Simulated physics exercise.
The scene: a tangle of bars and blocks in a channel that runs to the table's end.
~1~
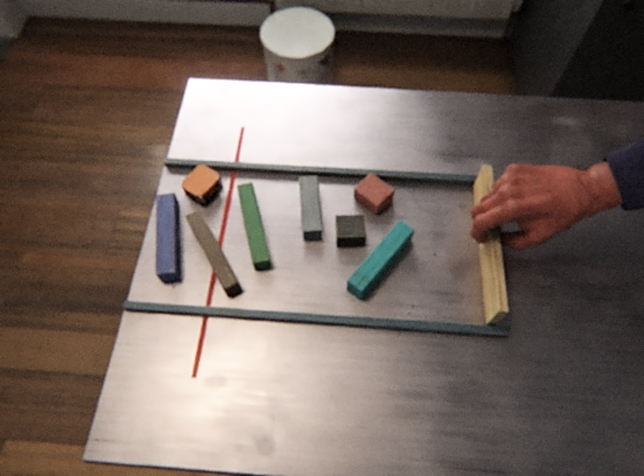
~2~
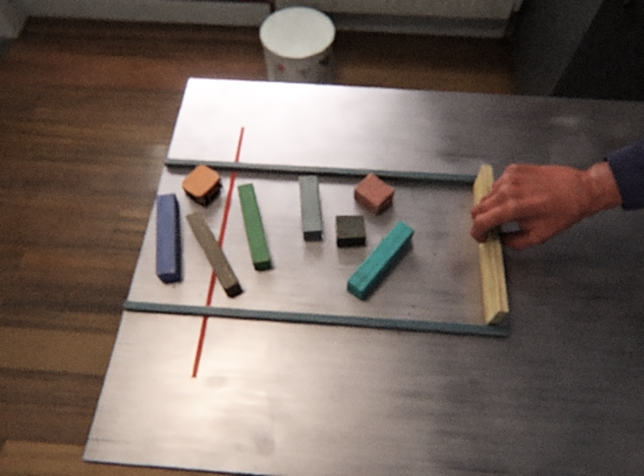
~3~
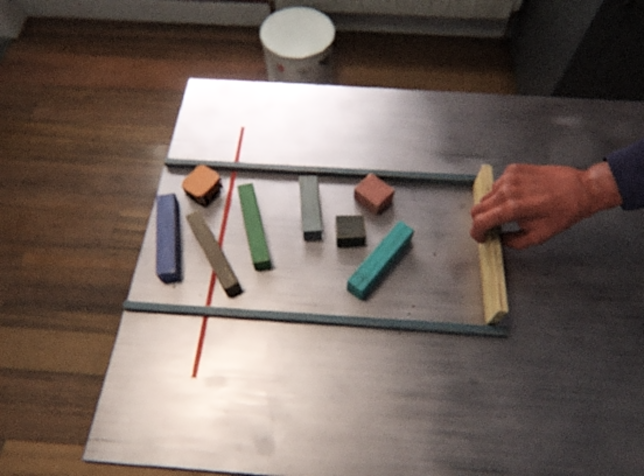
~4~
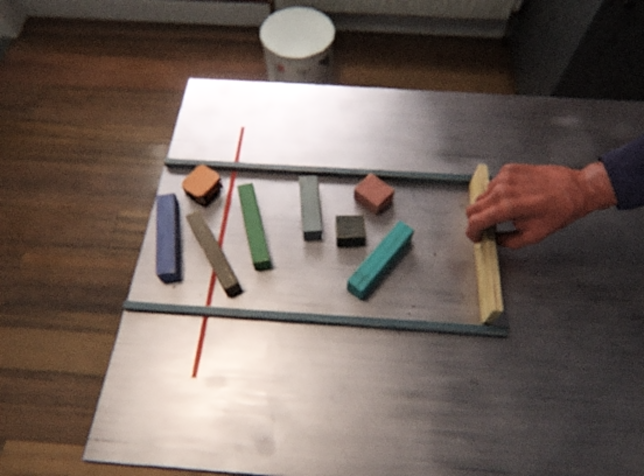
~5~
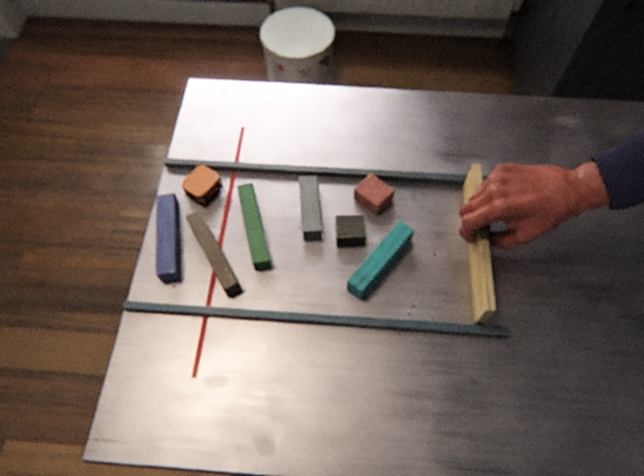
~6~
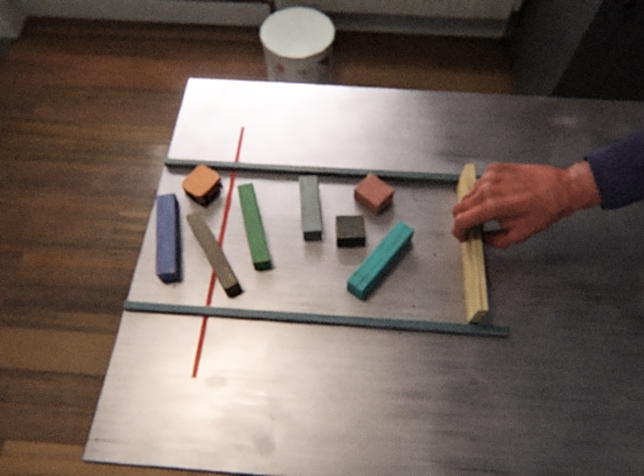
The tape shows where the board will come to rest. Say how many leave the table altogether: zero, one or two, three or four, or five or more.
Outcome: The number that fall off is one or two.
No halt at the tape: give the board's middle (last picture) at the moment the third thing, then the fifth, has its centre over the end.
First at (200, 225), next at (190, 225).
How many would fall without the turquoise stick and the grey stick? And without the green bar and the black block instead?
First 0, then 0.
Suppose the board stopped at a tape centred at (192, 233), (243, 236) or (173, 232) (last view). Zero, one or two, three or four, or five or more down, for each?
Taking them in turn, 3 or 4; none at all; at least five.
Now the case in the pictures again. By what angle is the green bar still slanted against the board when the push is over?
Roughly 45° out of line.
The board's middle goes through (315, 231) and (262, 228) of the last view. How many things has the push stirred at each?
First 5, then 8.
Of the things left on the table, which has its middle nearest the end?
Foremost is the orange case.
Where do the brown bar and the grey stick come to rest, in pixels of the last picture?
The brown bar at (161, 263), the grey stick at (183, 190).
Soon after, none off yet; blue bar at rest near (168, 237); orange case at rest near (202, 186); brown bar at rest near (213, 252).
In the end, the number that fall off is one or two; gone, blue bar.
